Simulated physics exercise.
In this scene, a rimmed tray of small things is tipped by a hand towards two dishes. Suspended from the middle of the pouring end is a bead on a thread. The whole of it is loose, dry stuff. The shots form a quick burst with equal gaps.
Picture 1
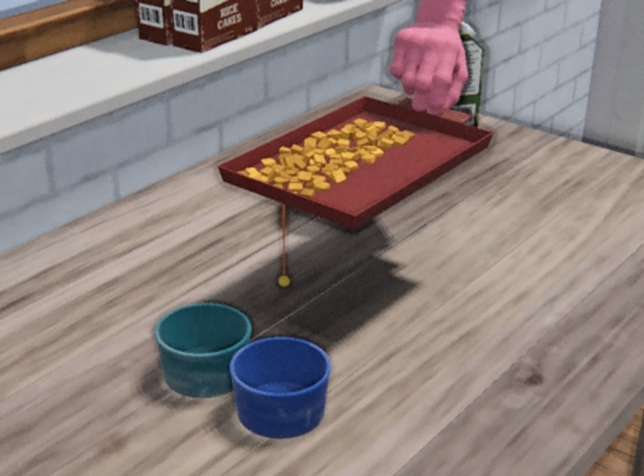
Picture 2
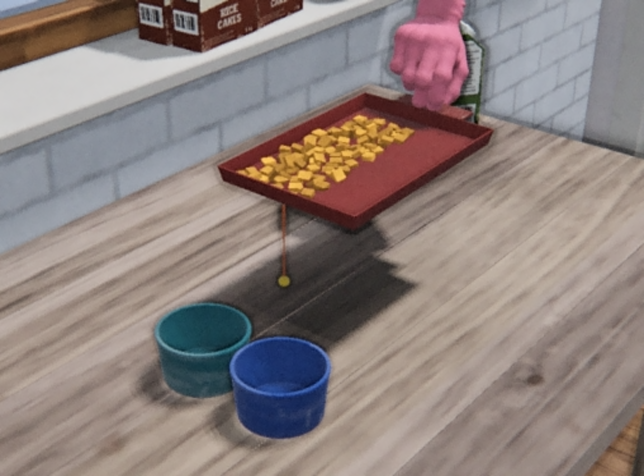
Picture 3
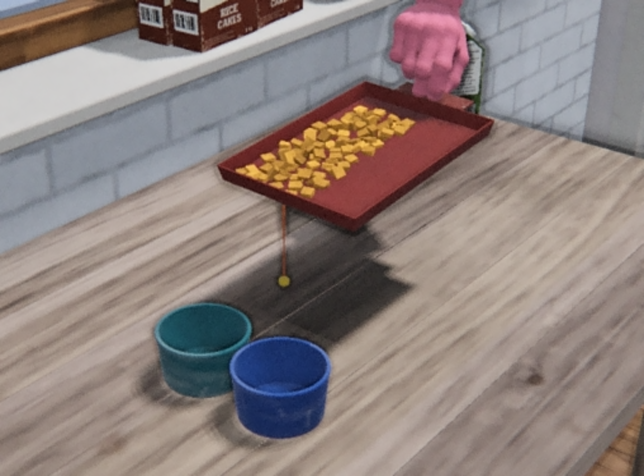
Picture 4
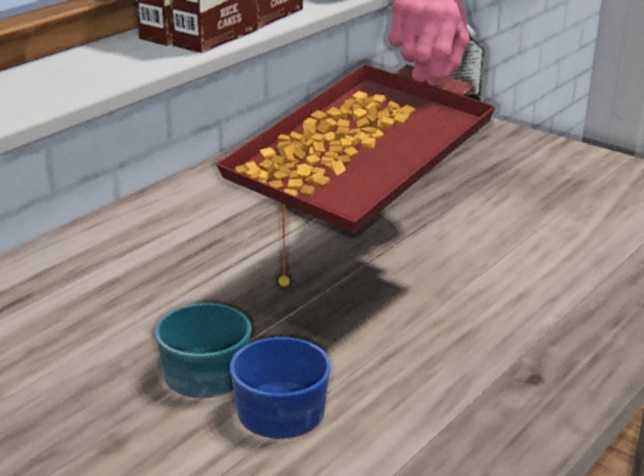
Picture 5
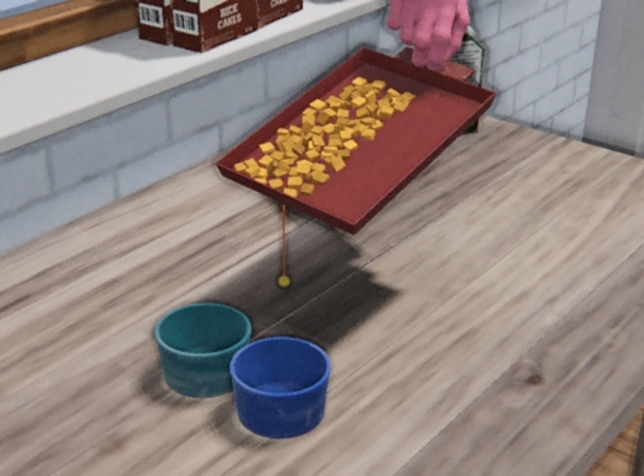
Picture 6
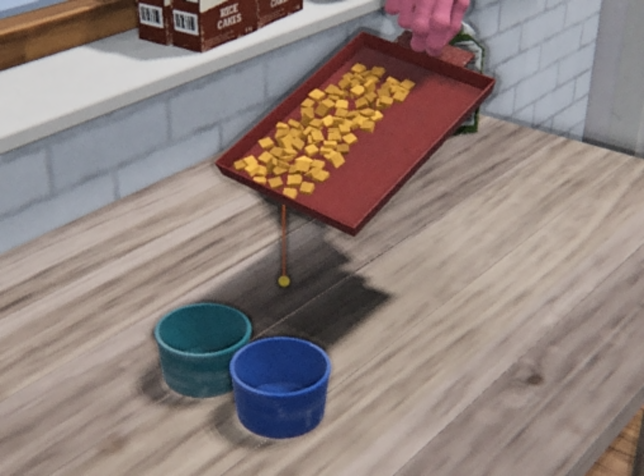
A red tray of small golden crackers tilting steadily as a pink hand raises its far end, above teal and blue dishes.
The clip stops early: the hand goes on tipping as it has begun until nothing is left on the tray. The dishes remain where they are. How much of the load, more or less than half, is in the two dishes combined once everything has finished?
Pretty clear the dishes gather a lesser part of what falls.
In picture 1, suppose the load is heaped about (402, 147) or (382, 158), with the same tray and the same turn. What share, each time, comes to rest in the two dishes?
You'd see roughly 10 per cent first and roughly 10 per cent second.
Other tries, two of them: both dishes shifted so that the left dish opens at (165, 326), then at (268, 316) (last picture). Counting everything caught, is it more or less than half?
Placing 1: A minority of it. Placing 2: A majority of it.
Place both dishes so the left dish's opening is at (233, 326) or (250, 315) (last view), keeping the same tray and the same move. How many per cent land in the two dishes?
30 % and 60 %.
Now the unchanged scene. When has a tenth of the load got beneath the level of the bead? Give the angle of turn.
Roughly 75 degrees of turn.
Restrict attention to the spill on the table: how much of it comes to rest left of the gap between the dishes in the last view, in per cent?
Around 0 per cent, I reckon.
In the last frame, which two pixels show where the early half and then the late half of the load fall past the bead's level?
The opening part goes through (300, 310); what follows goes through (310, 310).
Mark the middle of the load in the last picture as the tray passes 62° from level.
Roughly at (305, 183).
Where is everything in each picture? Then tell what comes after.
In the first picture, corners of the pouring end at (223, 166) and (354, 213), level; middle of the load at (335, 158), small crackers; left dish at (172, 367); right dish at (249, 407); bead on its thread at (284, 281).
In the second picture, corners of the pouring end at (223, 165) and (354, 213), level; middle of the load at (335, 156).
In the third picture, corners of the pouring end at (222, 165) and (354, 215), tipped barely, lowest at the right corner; middle of the load at (335, 151).
In the fourth picture, corners of the pouring end at (222, 163) and (353, 218), tipped a little, lowest at the right corner; middle of the load at (335, 144).
In the fifth picture, corners of the pouring end at (221, 162) and (353, 221), tipped a little, lowest at the right corner; middle of the load at (317, 131).
In the sixth picture, corners of the pouring end at (220, 162) and (353, 224), tipped clearly, lowest at the right corner; middle of the load at (329, 122); left dish at (172, 367); right dish at (249, 407).
Soon, tray tipped steeply; nearly all on the tray; a stray few in the air.
A while on, tray tipped right over; about half on the tray; a stray few in the right dish; a stray few in the left dish; about a third outside both; a small part in the air.
Towards the end, tray tipped past a quarter turn; a stray few in the right dish; a small part in the left dish; most outside both.
Finally, tray tipped past a quarter turn; a stray few in the right dish; a small part in the left dish; most outside both.
